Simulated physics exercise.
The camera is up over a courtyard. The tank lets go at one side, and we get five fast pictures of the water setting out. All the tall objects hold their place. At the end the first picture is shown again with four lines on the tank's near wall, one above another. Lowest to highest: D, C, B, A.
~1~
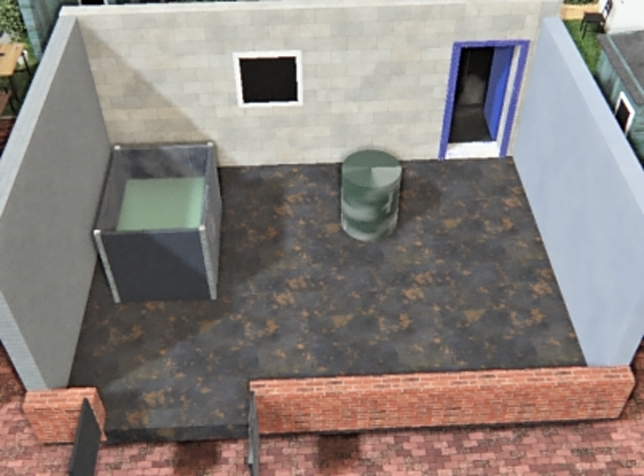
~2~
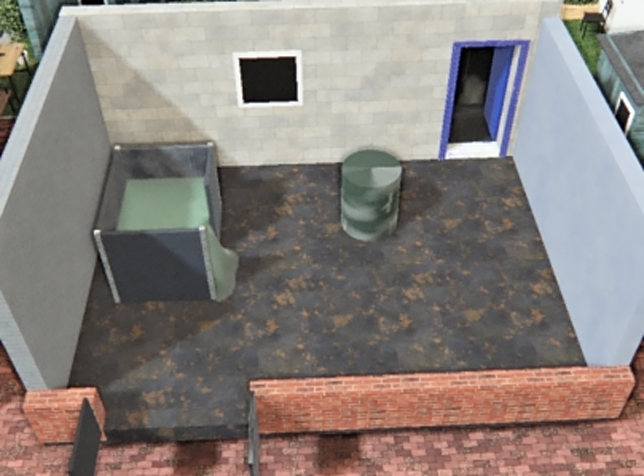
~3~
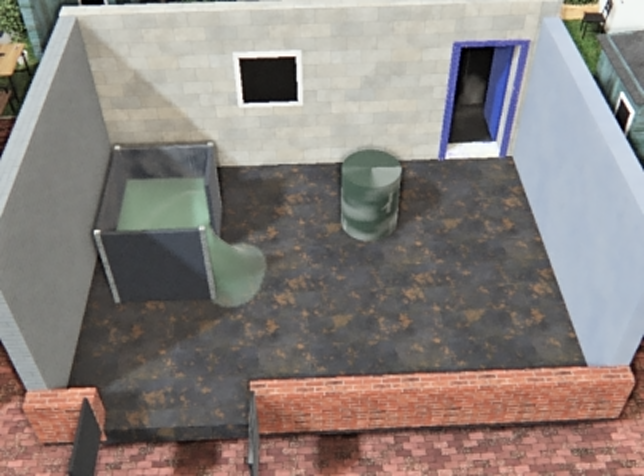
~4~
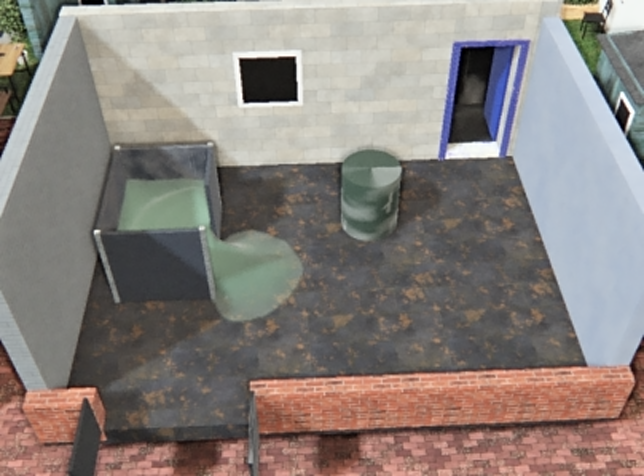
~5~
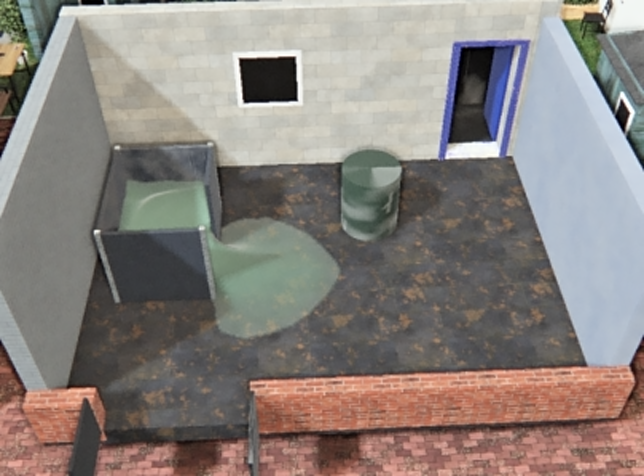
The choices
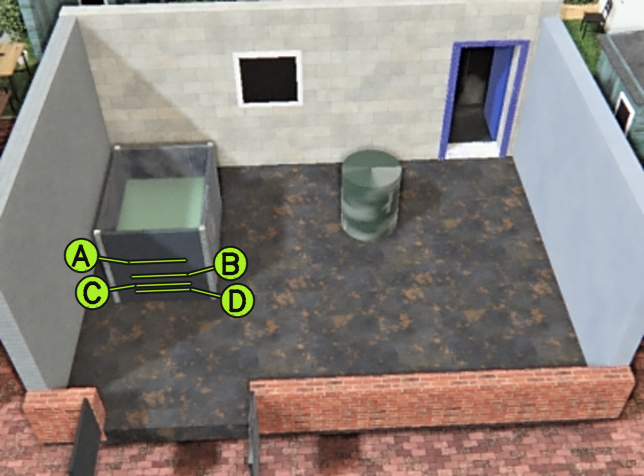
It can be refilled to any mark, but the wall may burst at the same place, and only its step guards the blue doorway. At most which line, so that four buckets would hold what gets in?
Take A.
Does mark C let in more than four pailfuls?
No.
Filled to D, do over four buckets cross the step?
No, that is safe.
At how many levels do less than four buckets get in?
All four.
In lime, A at (156, 261); B at (160, 275); C at (162, 284); D at (163, 290); from the bottom up D, C, B, A.
If A is chosen, a bucket or two gets in.
If B is chosen, nothing gets over.
If C is chosen, nothing gets over.
If D is chosen, nothing gets over.
